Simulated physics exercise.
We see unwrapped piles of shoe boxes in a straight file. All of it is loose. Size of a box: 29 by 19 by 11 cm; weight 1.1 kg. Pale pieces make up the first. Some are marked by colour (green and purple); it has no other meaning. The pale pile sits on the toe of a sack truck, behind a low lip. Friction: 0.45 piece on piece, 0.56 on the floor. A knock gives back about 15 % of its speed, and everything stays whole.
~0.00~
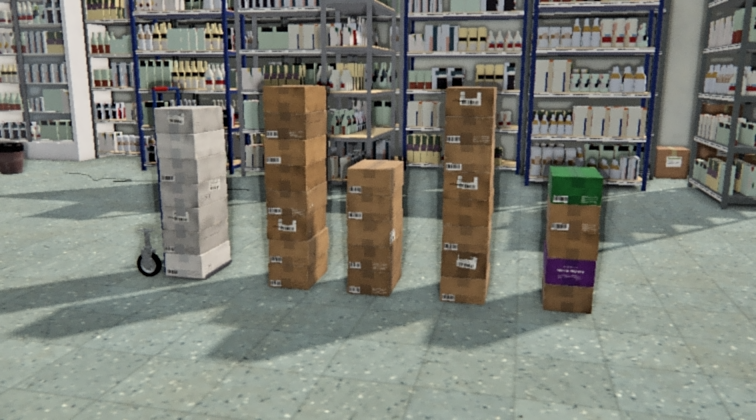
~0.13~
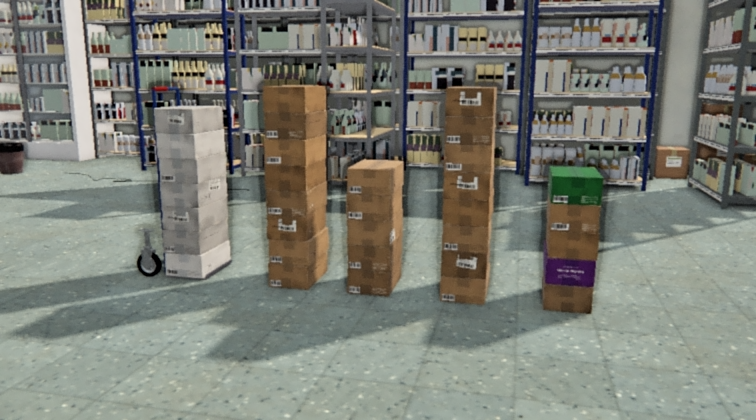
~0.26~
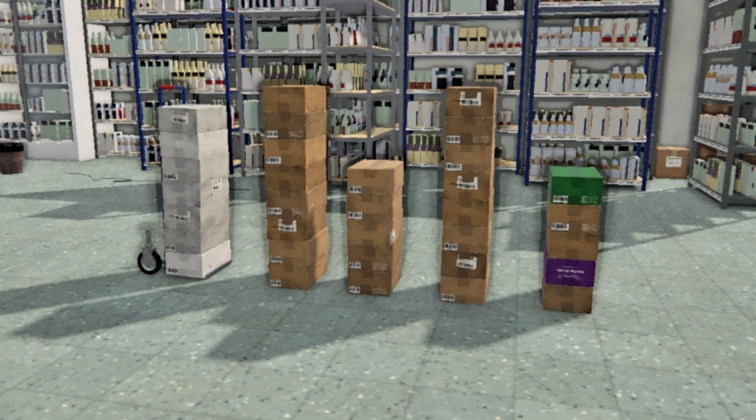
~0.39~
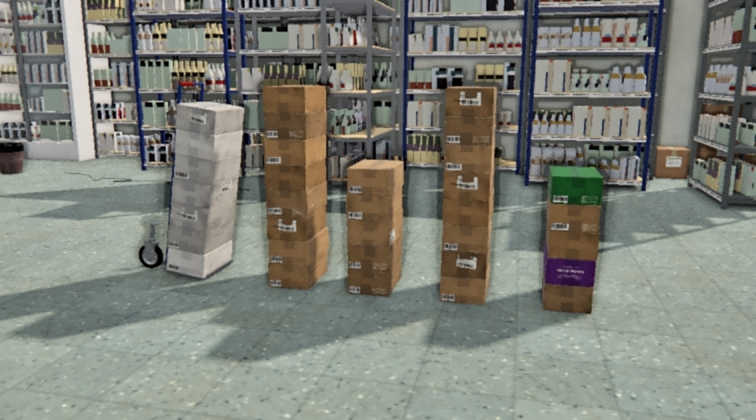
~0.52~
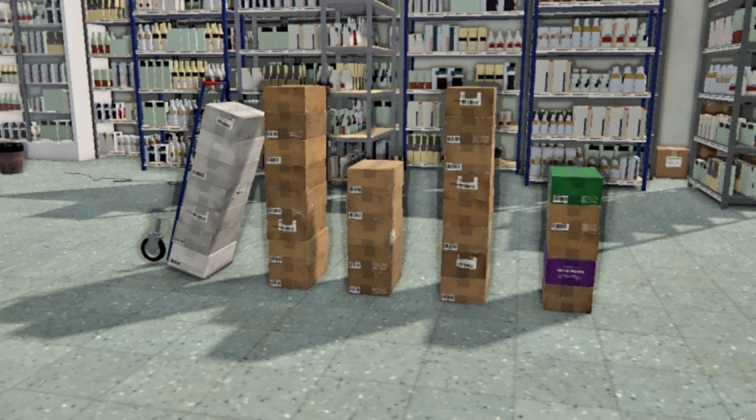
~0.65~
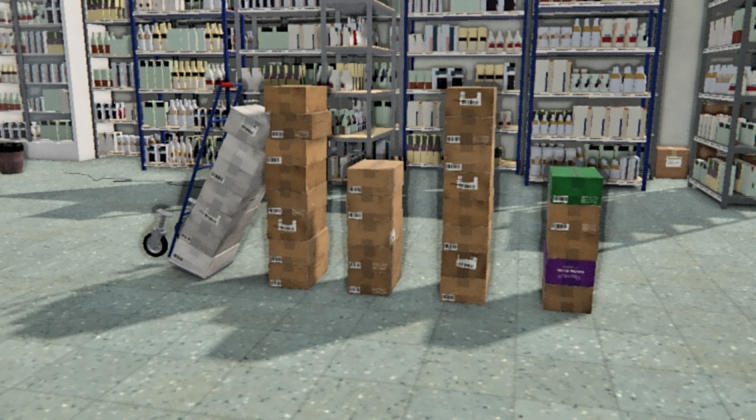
A pale pile of boxes on a sack truck, leftmost in a row of five stacks, stands upright at first, then tilts rightward as the truck's blue frame tips forward. The lean steepens until its top reaches the neighbouring brown stack, whose upper boxes shift slightly.
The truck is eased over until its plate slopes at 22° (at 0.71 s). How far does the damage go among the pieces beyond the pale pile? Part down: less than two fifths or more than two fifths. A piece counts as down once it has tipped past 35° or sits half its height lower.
It comes to more than two fifths.
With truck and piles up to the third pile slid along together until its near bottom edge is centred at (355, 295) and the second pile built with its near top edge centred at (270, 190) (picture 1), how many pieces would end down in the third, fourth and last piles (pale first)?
Then third 0, fourth 0, last 0.
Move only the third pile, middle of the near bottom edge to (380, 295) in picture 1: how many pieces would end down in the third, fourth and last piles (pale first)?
In that case third 4, fourth 8, last 4.
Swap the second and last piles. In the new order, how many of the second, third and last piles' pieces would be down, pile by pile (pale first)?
In that case second 4, third 0, last 0.
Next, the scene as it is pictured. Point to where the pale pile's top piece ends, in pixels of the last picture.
At about (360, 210).
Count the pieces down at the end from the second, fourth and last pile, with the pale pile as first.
Second 8, fourth 7, last 4.
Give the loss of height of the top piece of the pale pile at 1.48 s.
About 20 cm.
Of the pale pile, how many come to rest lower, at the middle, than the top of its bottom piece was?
The count is 2.
By 1.48 s, 7 of the pale pile down; 2 of the 26 other boxes down.
By 2.38 s, 7 of the pale pile down; 19 of the 26 other boxes down; green box tilted 25°, 35 mm lower; purple box tilted 25°.
When it is over (3.6 s), 7 of the pale pile down; 24 of the 26 other boxes down; green box on its side; purple box on its side. That is 92 per cent. In pixels of the last frame, middles, purple box near (648, 282).
